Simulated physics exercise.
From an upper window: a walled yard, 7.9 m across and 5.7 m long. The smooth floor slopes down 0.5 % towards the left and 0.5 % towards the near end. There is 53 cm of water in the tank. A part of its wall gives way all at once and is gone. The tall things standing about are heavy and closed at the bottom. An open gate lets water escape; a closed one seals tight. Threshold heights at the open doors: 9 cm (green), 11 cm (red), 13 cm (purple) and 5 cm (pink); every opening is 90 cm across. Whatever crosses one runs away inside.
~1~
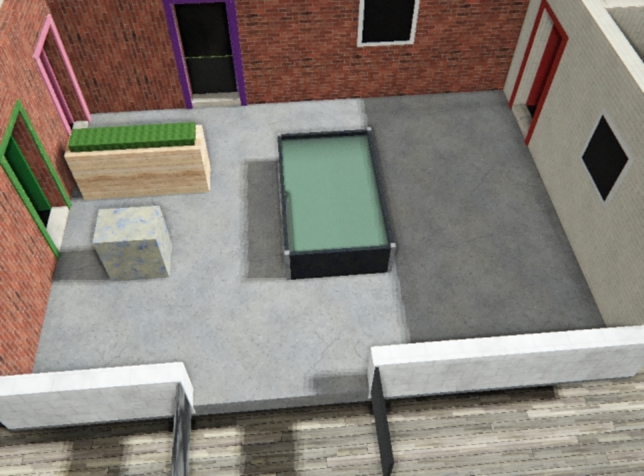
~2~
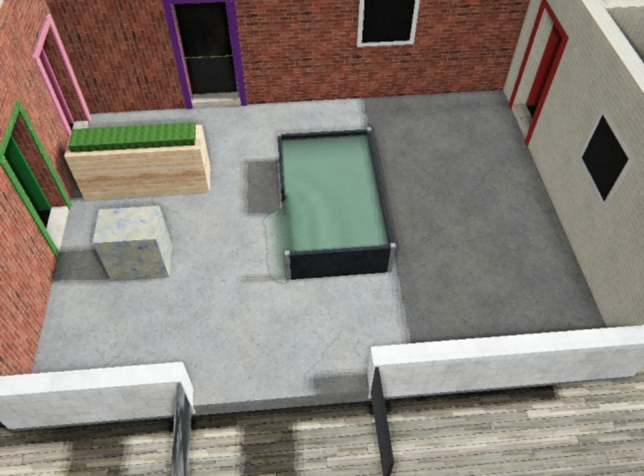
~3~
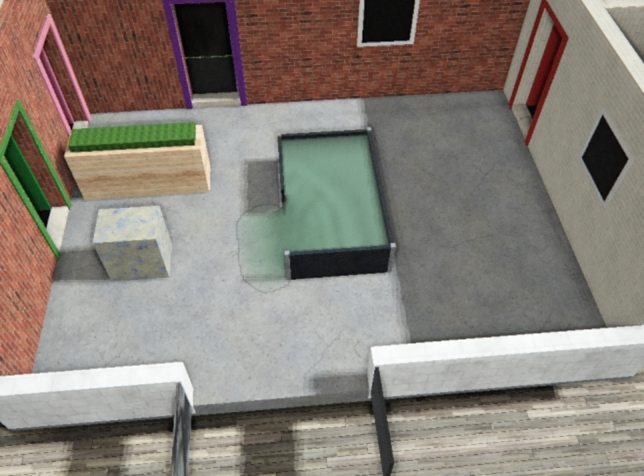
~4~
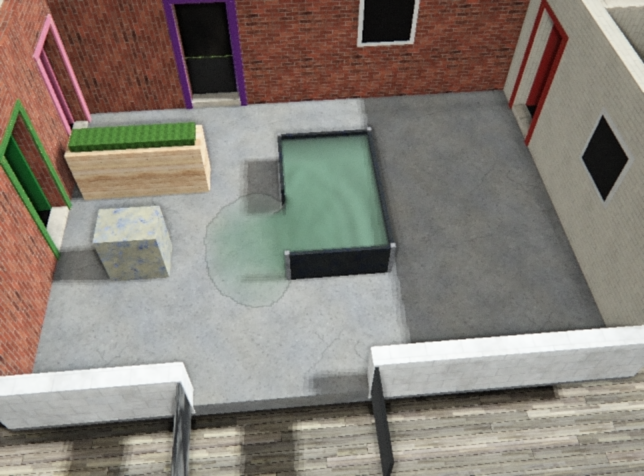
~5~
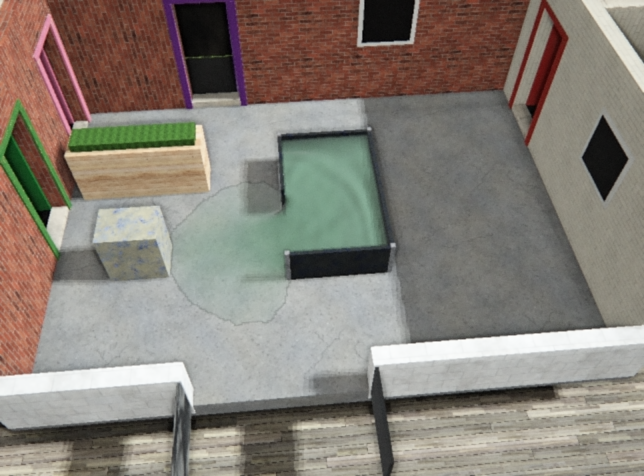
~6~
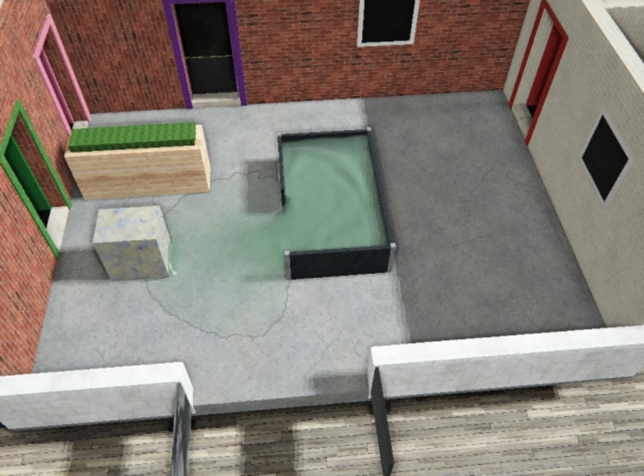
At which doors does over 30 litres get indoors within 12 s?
Door by door: At the green door it goes over the limit; at the red door it stays under the limit; at the purple door it stays under the limit; at the pink door it keeps below the limit.
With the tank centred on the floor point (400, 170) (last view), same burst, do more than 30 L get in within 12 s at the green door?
Then: Green over.
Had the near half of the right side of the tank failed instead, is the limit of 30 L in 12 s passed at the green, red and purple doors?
Then: Green below, red under, purple not over.
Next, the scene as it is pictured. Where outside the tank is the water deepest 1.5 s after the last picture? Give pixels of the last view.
Near (41, 400).
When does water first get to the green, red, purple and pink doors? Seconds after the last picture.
Arrival: Green 0.5 s, red not within the 12 s, purple 2.4 s, pink 1.5 s.
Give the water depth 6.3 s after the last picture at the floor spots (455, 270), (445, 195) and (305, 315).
Roughly 0, 0 and 1 cm, in turn.
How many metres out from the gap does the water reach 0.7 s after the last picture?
About 3.6 m.
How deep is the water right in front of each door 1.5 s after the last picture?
In cm: Green 19, red 0, purple 0, pink 1.
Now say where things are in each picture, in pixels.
The first frame shows the tank at (332, 190) is whole and still, 53 cm deep.
In the second frame, water pours out at (288, 238) and has run 0.7 m, to (277, 214); typically 10 cm deep outside, 53 cm at the tank's back.
In the third frame, the front is at (244, 222), 0.9 m from the gap at (288, 239); 0.9 m2 of floor is under water; 53 cm left at the back of the tank.
In the fourth frame, the front is at (214, 227), 1.3 m from the gap at (288, 239); 1.9 m2 of floor is under water; 52 cm left at the back of the tank.
In the fifth frame, water pours out at (288, 239) and has run 1.8 m, to (175, 241); typically 5 cm deep outside, 46 cm at the tank's back.
In the sixth frame, the front is at a hidden place, 2.3 m from the gap at (288, 239); 4.0 m2 of floor is under water; 45 cm left at the back of the tank.
Then, 0.7 s after the last picture water covers 20 % of the floor and is deepest (34 cm) near (177, 257); green door 11 cm at the sill, 0 L in, red door not reached, purple door not reached, pink door not reached.
Then, 1.5 s after the last picture water covers 25 % of the floor and is deepest (38 cm) near (41, 400); green door 19 cm at the sill, 21 L in, red door not reached, purple door not reached, pink door 1 cm at the sill, 0 L in.
Then, 2.8 s after the last picture water covers 30 % of the floor and is deepest (24 cm) near (112, 394); green door 17 cm at the sill, 78 L in, red door not reached, purple door 1 cm at the sill, 0 L in, pink door 3 cm at the sill, 0 L in.
Then, 6.3 s after the last picture water covers 50 % of the floor and is deepest (15 cm) near (60, 256); green door 12 cm at the sill, 159 L in, red door not reached, purple door 2 cm at the sill, 0 L in, pink door 4 cm at the sill, 1 L in.
Then, 11.3 s after the last picture water covers 60 % of the floor and is deepest (9 cm) near (27, 402); green door 6 cm at the sill, 166 L in, red door not reached, purple door 4 cm at the sill, 0 L in, pink door 4 cm at the sill, 2 L in.
